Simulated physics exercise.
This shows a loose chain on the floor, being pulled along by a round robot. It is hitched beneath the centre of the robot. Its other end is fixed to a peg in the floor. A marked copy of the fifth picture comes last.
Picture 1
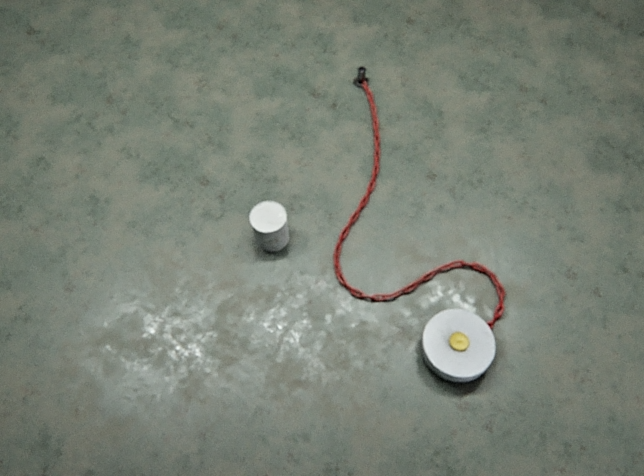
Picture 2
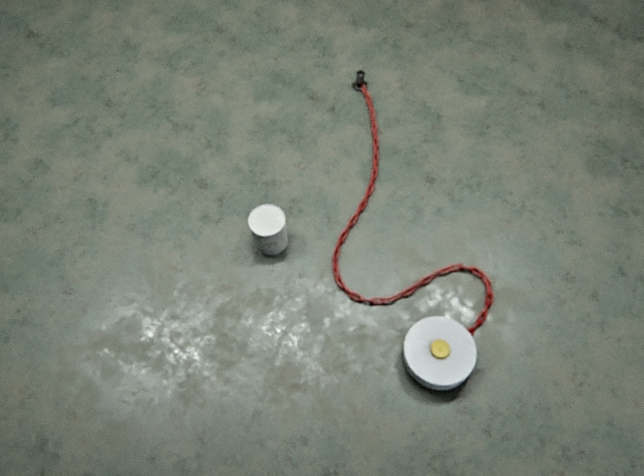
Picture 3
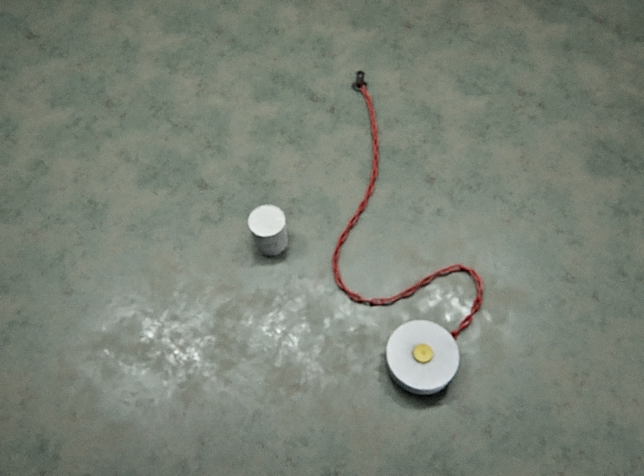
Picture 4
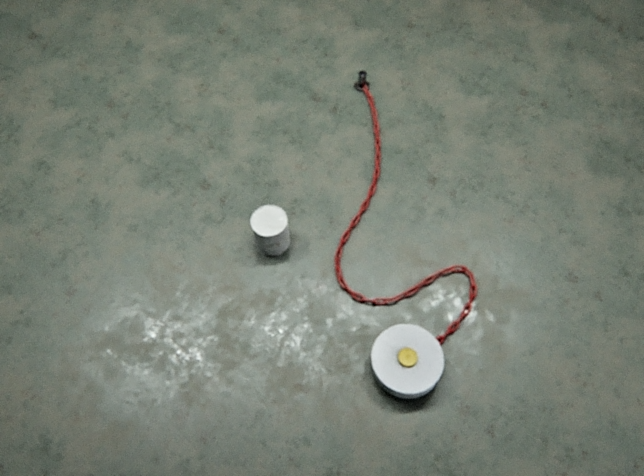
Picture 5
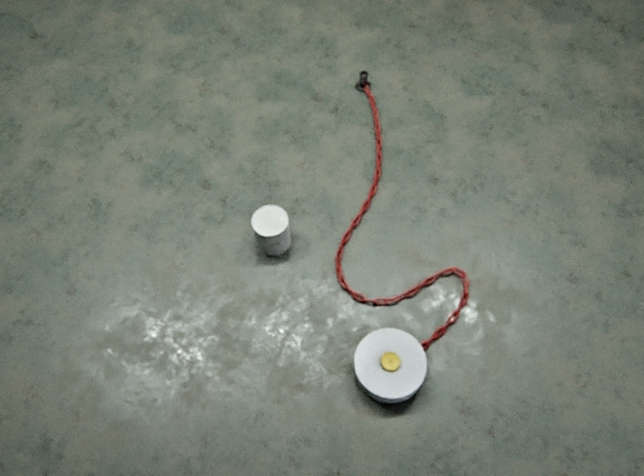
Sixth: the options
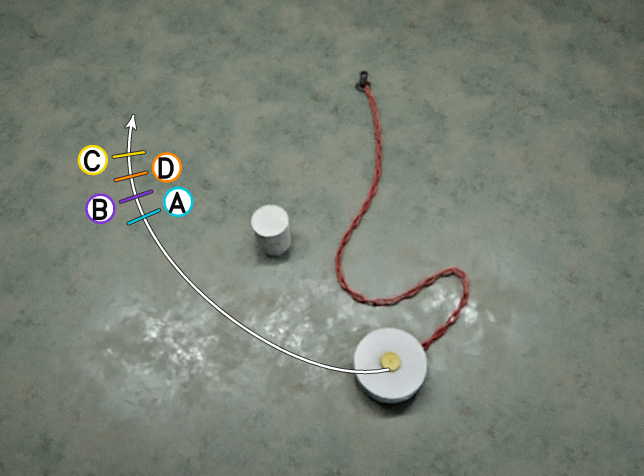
On a mottled grey-green floor, a round white robot slides left, dragging the near end of a curving red chain.
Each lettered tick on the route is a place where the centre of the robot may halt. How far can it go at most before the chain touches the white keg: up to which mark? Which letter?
Stop at C.
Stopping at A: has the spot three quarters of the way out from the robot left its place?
By then, no.
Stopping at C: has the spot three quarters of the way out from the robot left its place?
By then, no.
On the marked copy, A at (144, 217); B at (136, 197); C at (129, 155); D at (131, 176); the route from (389, 370) via (182, 274) to (133, 116).
With C. Early on, robot (244, 324), middle of the chain (339, 276).
Further on, robot (153, 233), middle of the chain (339, 276).
At the end, robot (126, 148), middle of the chain (323, 269); nothing has been touched.
As for the rest, A is safe but short; B is safe but short; D is safe but short.
